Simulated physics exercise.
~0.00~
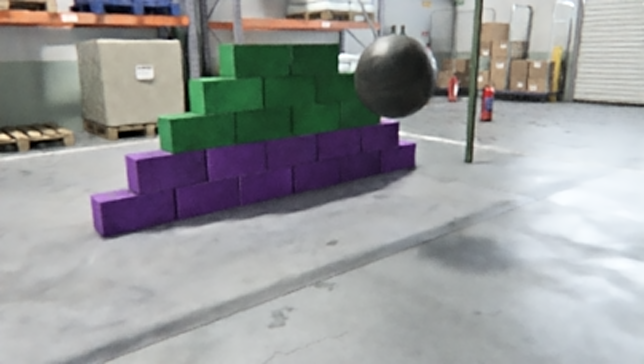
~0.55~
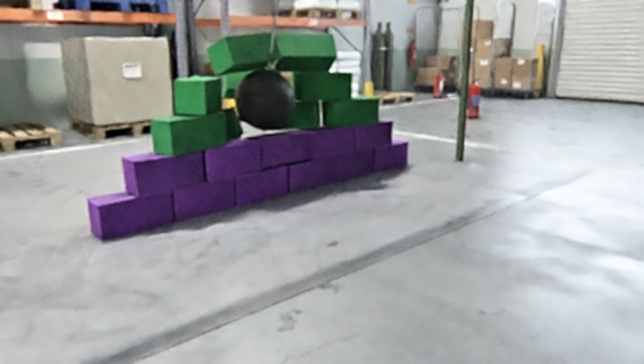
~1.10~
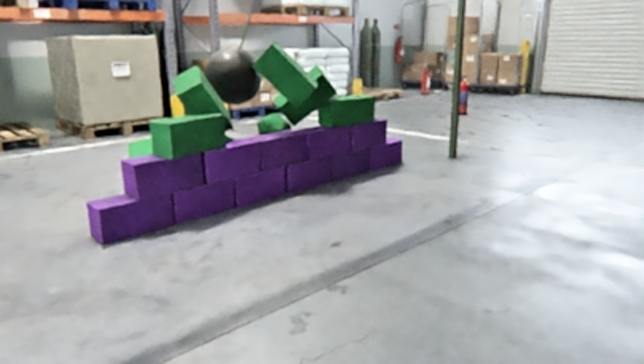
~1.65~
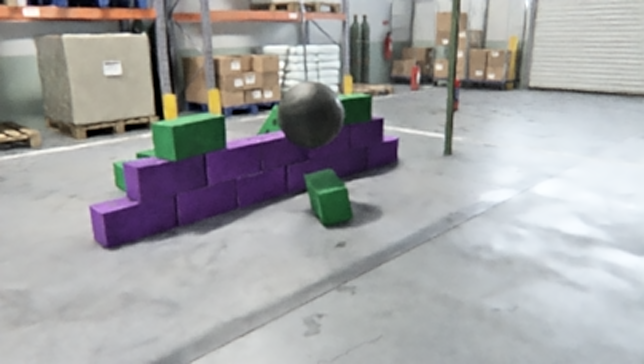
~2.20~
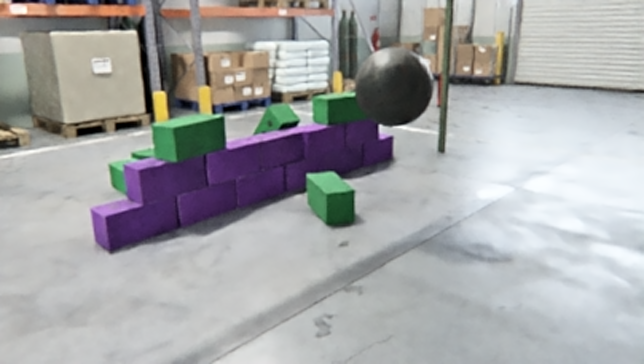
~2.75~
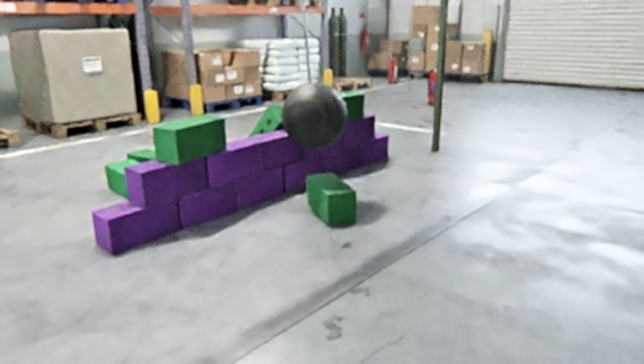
In a warehouse with a grey concrete floor, a dark ball hangs beside a stepped wall of green blocks stacked on purple ones. The ball swings left into the green upper part, pushing up and tilting the blocks at the top. It carries on through, and green blocks tip and tumble around it. The ball then swings back to the right as one green block lands on the floor in front of the wall. It moves out past the right end and comes left again, touching nothing more. The purple rows still stand, with a few green blocks left on top.
